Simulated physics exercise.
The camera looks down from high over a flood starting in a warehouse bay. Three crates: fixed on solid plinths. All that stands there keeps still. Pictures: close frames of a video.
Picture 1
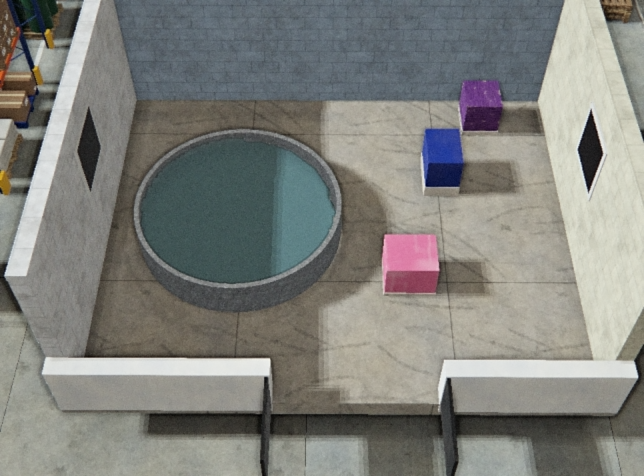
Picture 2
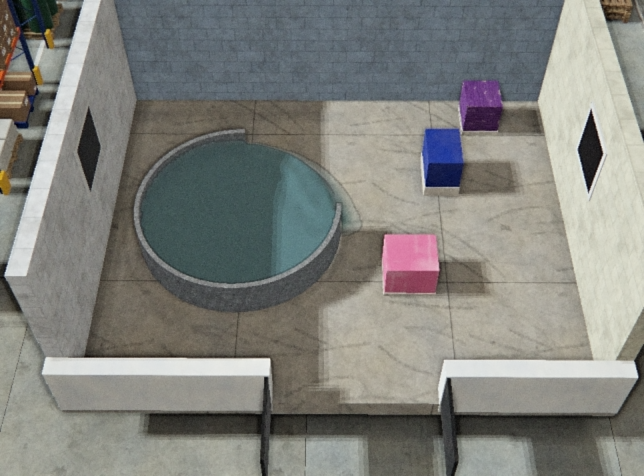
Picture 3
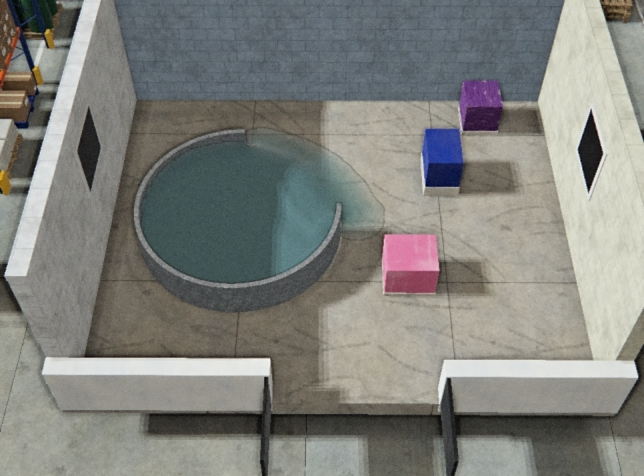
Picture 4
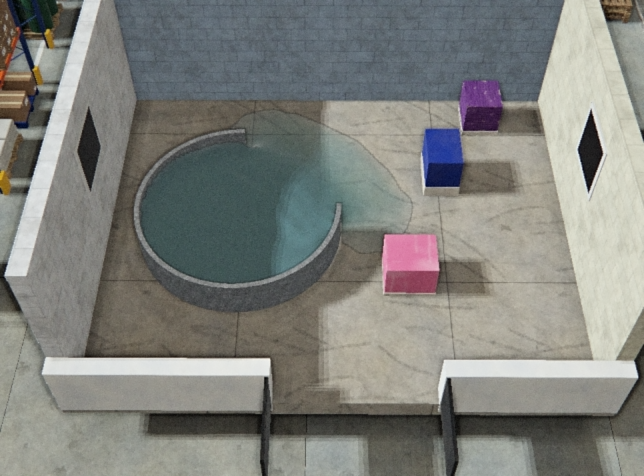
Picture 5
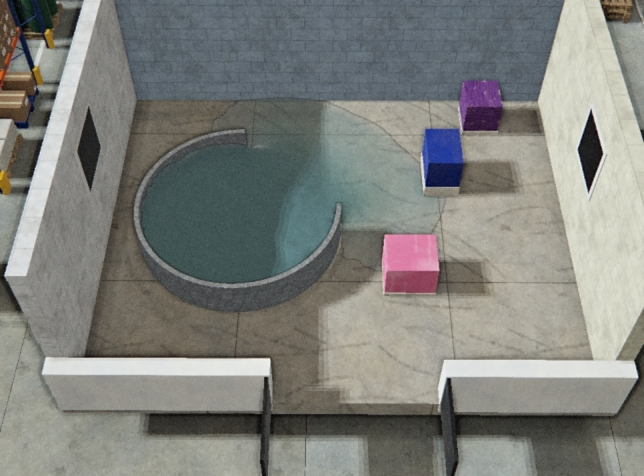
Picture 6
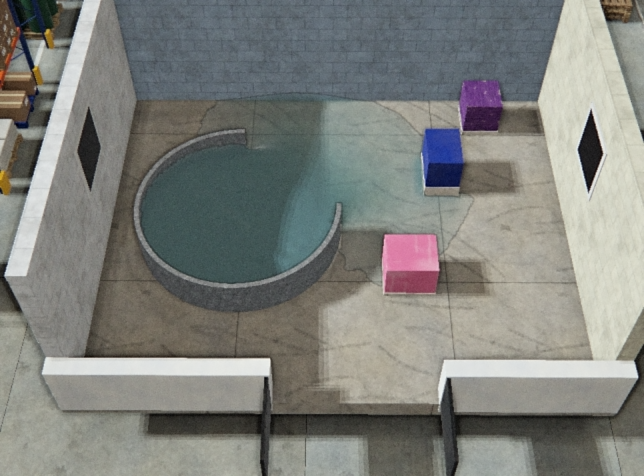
A round, stone-rimmed pool of still teal water sits at the left of a walled concrete warehouse bay, seen from high above by a camera that stays fixed. To its right stand three crates: pink nearest, blue behind it, and purple near the back wall. The rim opens on the far right side, and water pours out, spreading in a thin sheet toward the back wall and around the blue crate's base, while the crates keep still.
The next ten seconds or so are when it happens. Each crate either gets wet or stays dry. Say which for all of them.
The blue crate gets wet; the pink crate gets wet; the purple crate gets wet.
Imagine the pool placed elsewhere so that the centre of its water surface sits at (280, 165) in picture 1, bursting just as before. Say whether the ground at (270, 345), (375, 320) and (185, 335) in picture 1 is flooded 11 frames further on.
Taking the three spots in order: Bare, bare, bare.
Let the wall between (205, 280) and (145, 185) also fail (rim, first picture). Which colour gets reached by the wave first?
Answer: The crate marked pink.
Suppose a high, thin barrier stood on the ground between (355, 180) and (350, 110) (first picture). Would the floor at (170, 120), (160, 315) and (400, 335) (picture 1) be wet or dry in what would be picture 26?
As listed: Under water, free of water, free of water.
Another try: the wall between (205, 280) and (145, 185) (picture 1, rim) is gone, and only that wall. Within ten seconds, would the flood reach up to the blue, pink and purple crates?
Blue crate is not reached; pink crate is reached; purple crate is reached.
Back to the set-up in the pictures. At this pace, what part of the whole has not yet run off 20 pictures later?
My reckoning gives about 100 %.
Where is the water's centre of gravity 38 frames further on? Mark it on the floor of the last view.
Close to (351, 211).
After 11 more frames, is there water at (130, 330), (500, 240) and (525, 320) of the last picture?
Status by point, in sequence: Unwetted; waterlogged; unwetted.
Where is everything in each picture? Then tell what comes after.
In the first frame, still water in the pool at (238, 206).
In the second frame, water pours out on the pool's far side and has run to (347, 231).
In the third frame, water pours out on the pool's far side and has run to (371, 231).
In the fourth frame, the front is at (395, 235), out from the gap on the pool's far side.
In the fifth frame, water pours out on the pool's far side and has run to (248, 101).
In the sixth frame, water pours out on the pool's far side and has run to (465, 202).
A moment on, water covers 35 % of the floor; the blue crate water round its plinth, the pink crate water round its plinth, the purple crate water round its plinth.
Next, water covers 40 % of the floor; the blue crate water round its plinth, the pink crate water round its plinth, the purple crate water round its plinth.
Then, water covers 60 % of the floor; the blue crate water round its plinth, the pink crate water round its plinth, the purple crate water round its plinth.
Later, water covers 90 % of the floor; the blue crate water round its plinth, the pink crate water round its plinth, the purple crate water round its plinth.
In the end, water covers 100 % of the floor; the blue crate was topped, the pink crate was topped, the purple crate was topped.
